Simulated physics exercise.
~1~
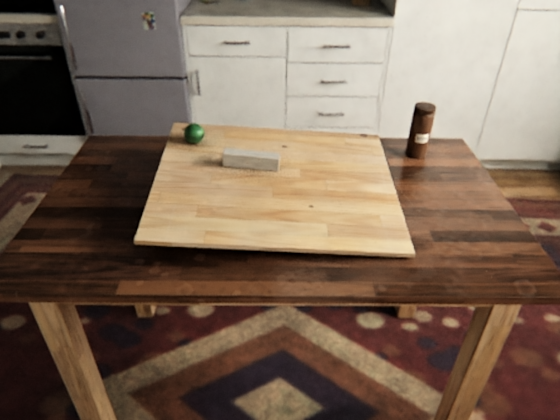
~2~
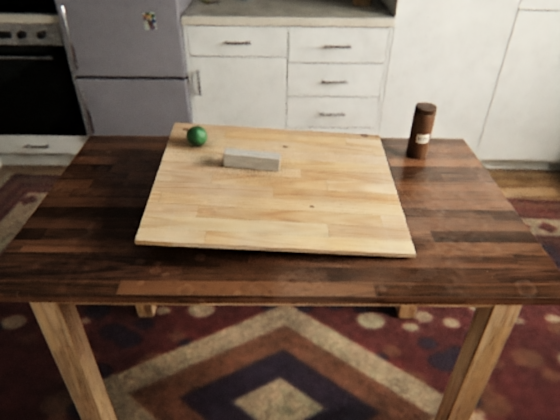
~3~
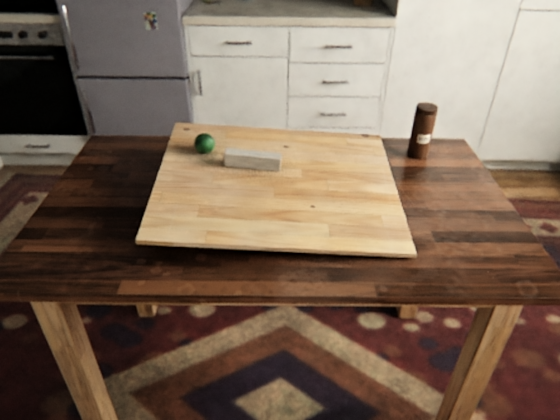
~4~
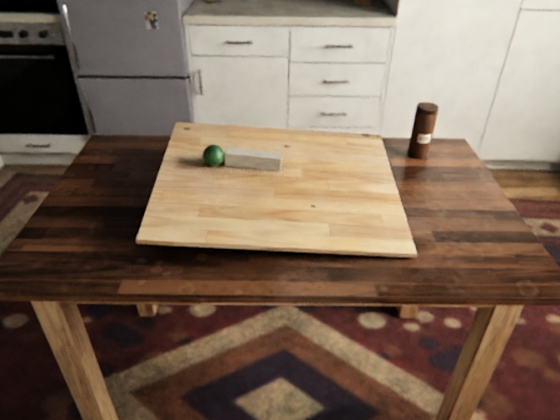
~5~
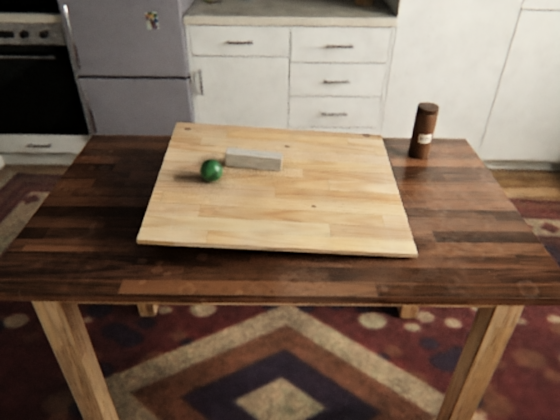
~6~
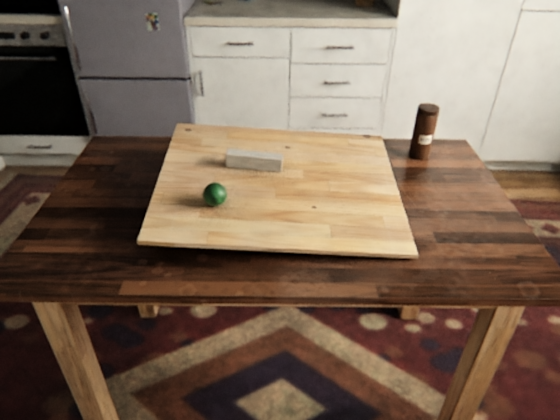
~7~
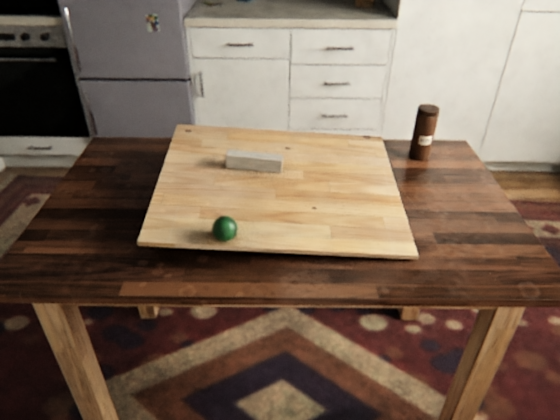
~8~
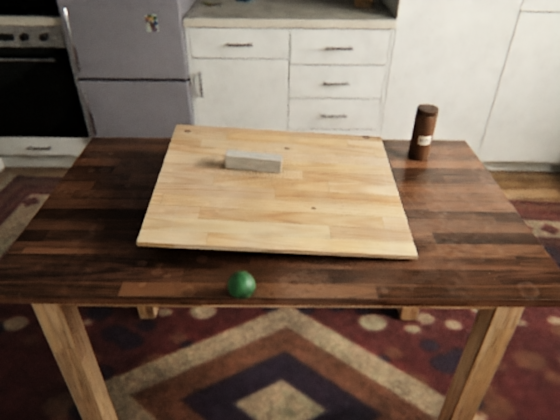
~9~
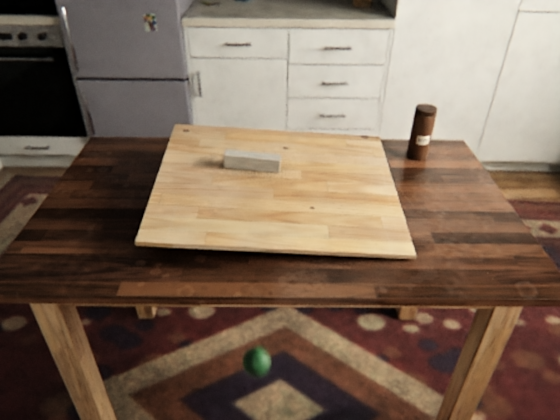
A dark wooden table stands on a patterned rug in a kitchen, seen from the front and slightly above, with white cabinets behind it and the view swaying faintly. A pale wide board lies propped askew on the tabletop, holding a green ball near its far left corner and a light grey block just to the right, while a brown jar stands at the table's right. The ball rolls right and toward the viewer until it meets the block's left end. It then veers slightly left, rolls down past the block and drifts right again. Finally it leaves the board over the near edge and drops past the table's front toward the rug, while the block and jar stay put.
